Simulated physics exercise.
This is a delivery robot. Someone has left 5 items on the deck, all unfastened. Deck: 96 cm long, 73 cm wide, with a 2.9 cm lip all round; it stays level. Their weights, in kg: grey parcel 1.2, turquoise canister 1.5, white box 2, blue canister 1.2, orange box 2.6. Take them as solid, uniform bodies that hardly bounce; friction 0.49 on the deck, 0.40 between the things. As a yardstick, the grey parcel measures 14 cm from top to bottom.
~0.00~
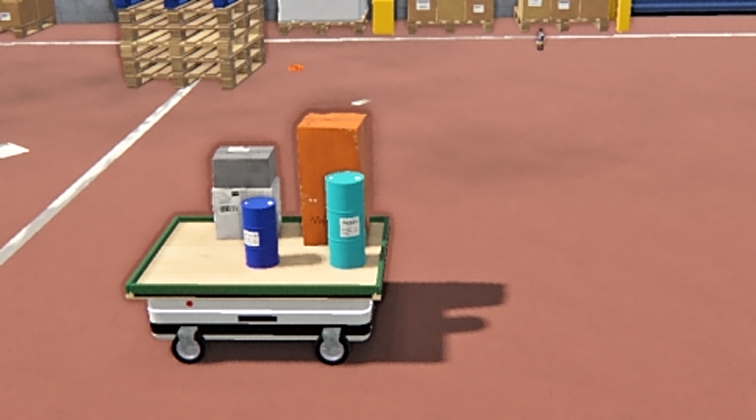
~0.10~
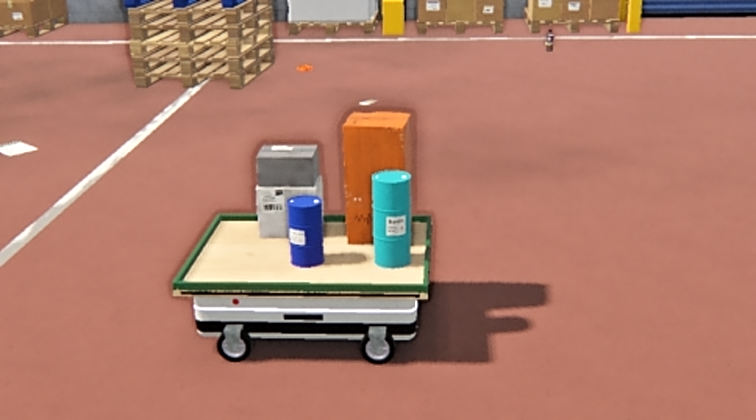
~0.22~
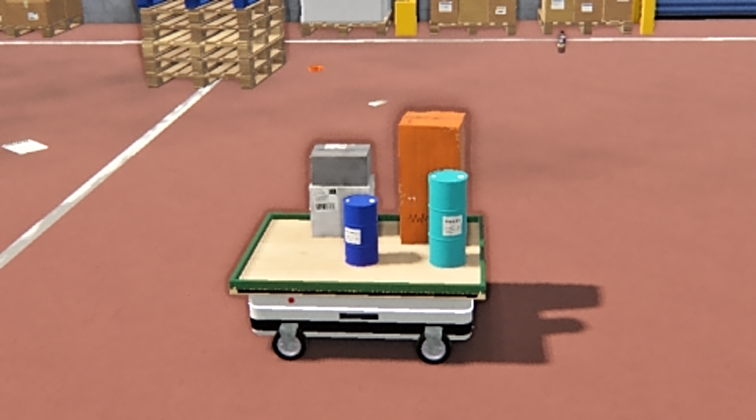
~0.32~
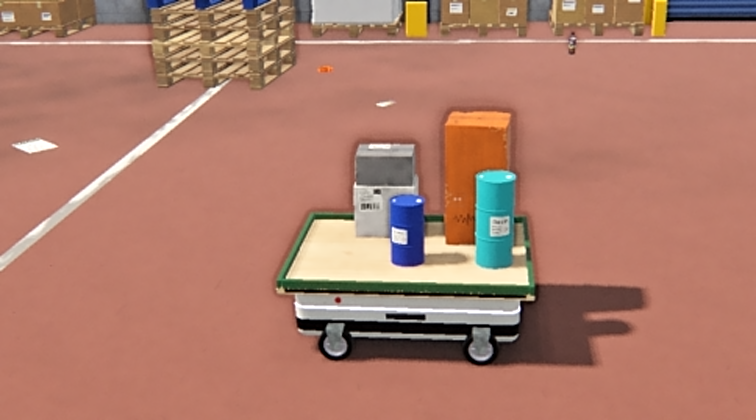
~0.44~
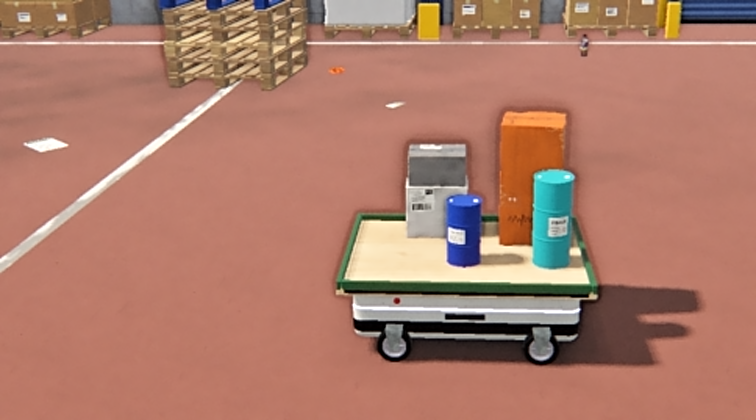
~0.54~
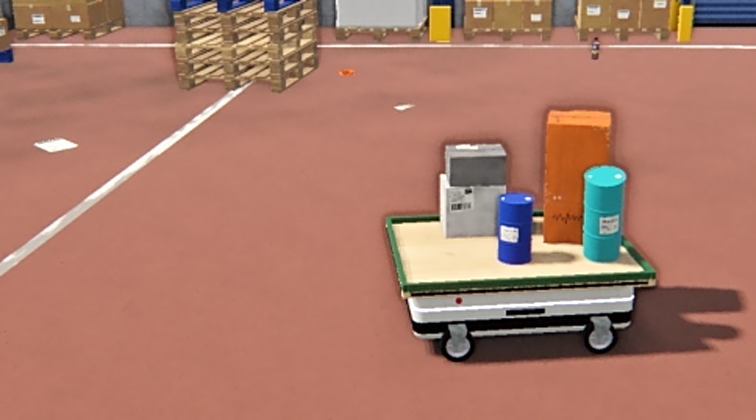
A flat cart carrying a grey parcel, a white box, an orange box and blue and turquoise canisters rolled steadily to the right across a reddish floor, then began to turn slightly.
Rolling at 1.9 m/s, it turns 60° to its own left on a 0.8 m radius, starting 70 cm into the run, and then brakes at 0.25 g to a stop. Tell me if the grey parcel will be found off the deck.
The grey parcel is still aboard.
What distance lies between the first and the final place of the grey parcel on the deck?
Some 10 cm.
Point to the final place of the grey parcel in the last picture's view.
Around (635, 108).
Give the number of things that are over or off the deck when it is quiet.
In all, 1.
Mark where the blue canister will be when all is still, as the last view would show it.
Around (714, 142).
By 0.74 s, cart has run 141 cm, turned 40°; turquoise canister now off the deck; grey parcel 8 cm from its spot near (532, 157); orange box tilted 6°.
By 0.94 s, cart has run 179 cm, turned 60°; grey parcel tilted 9° near (568, 141); orange box tilted 22°; blue canister tilted 10°.
By 1.44 s, cart has run 246 cm, turned 60°; grey parcel 9 cm from its spot near (626, 113); orange box tilted 6°; blue canister 16 cm from its spot.
When it is over (2.7 s), off the deck, turquoise canister; not toppled but over 10 cm from the start, blue canister and orange box; the other 2 within 10 cm of the start. In the last view, grey parcel near (635, 108).
